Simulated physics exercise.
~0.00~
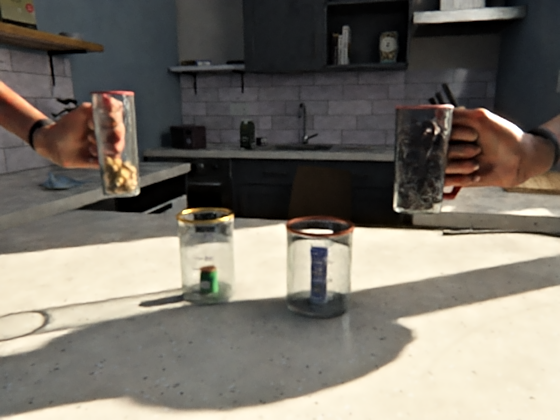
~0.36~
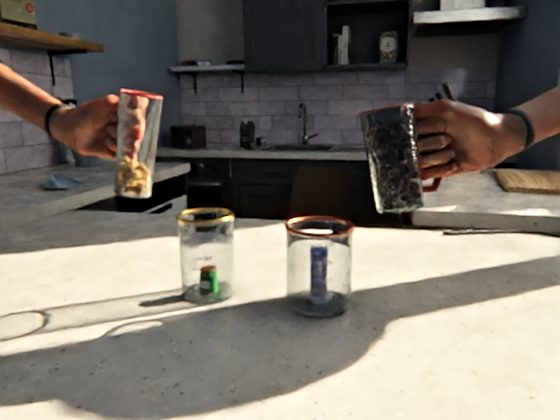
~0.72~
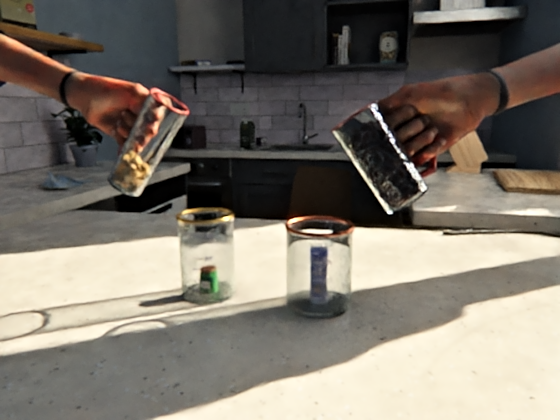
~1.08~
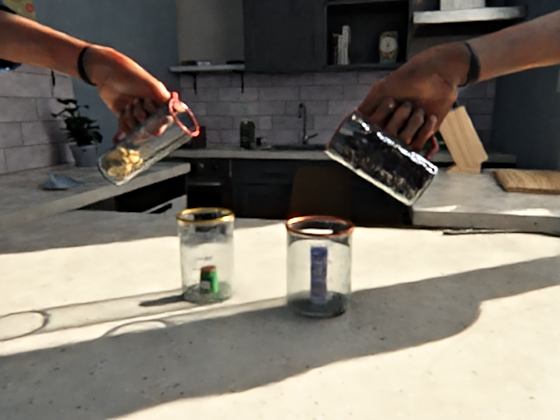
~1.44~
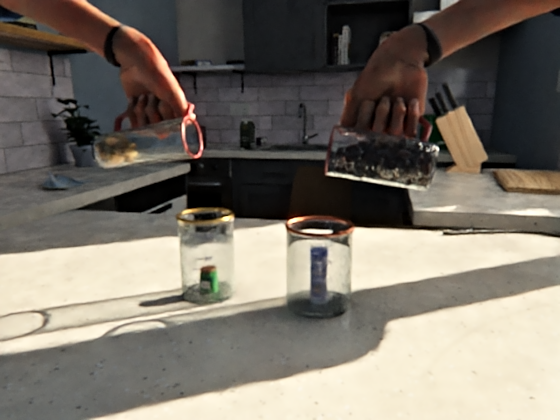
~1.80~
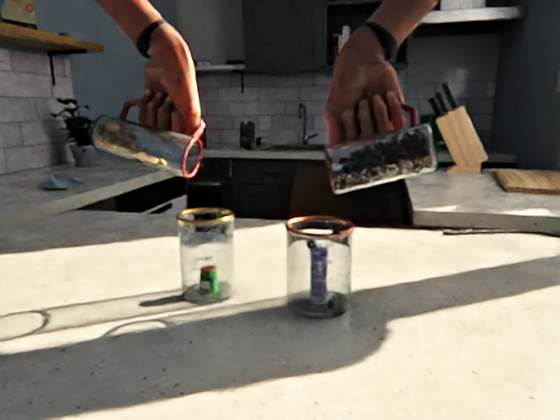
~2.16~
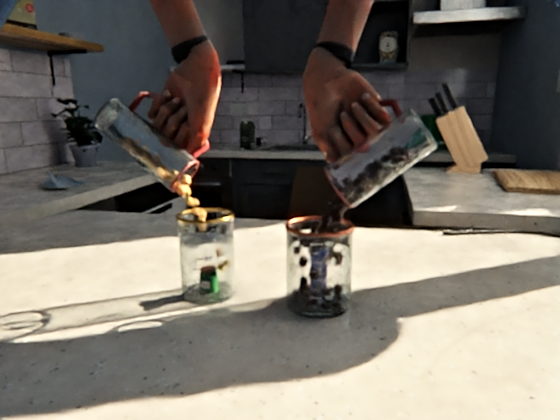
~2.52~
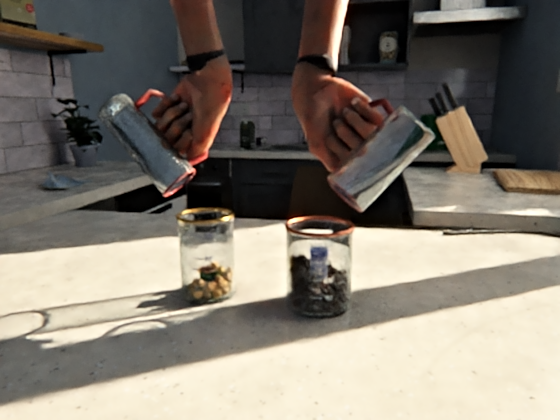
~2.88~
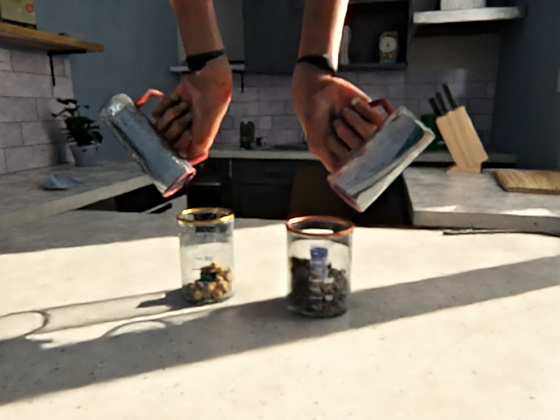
Two hands, each wearing a dark wristband, hold clear red-rimmed mugs above a pale, sunlit kitchen counter, seen from the front with dark cabinets and a sink behind. The left mug holds tan pieces and the right one dark pieces. Below stand two clear glasses, the left gold-rimmed with a small green and red object inside, the right red-rimmed with a taller blue one. The hands move inward and tip the mugs onto their sides, then further until the pieces tumble into the glasses. Both mugs end empty, and both objects still show above the settled pieces.
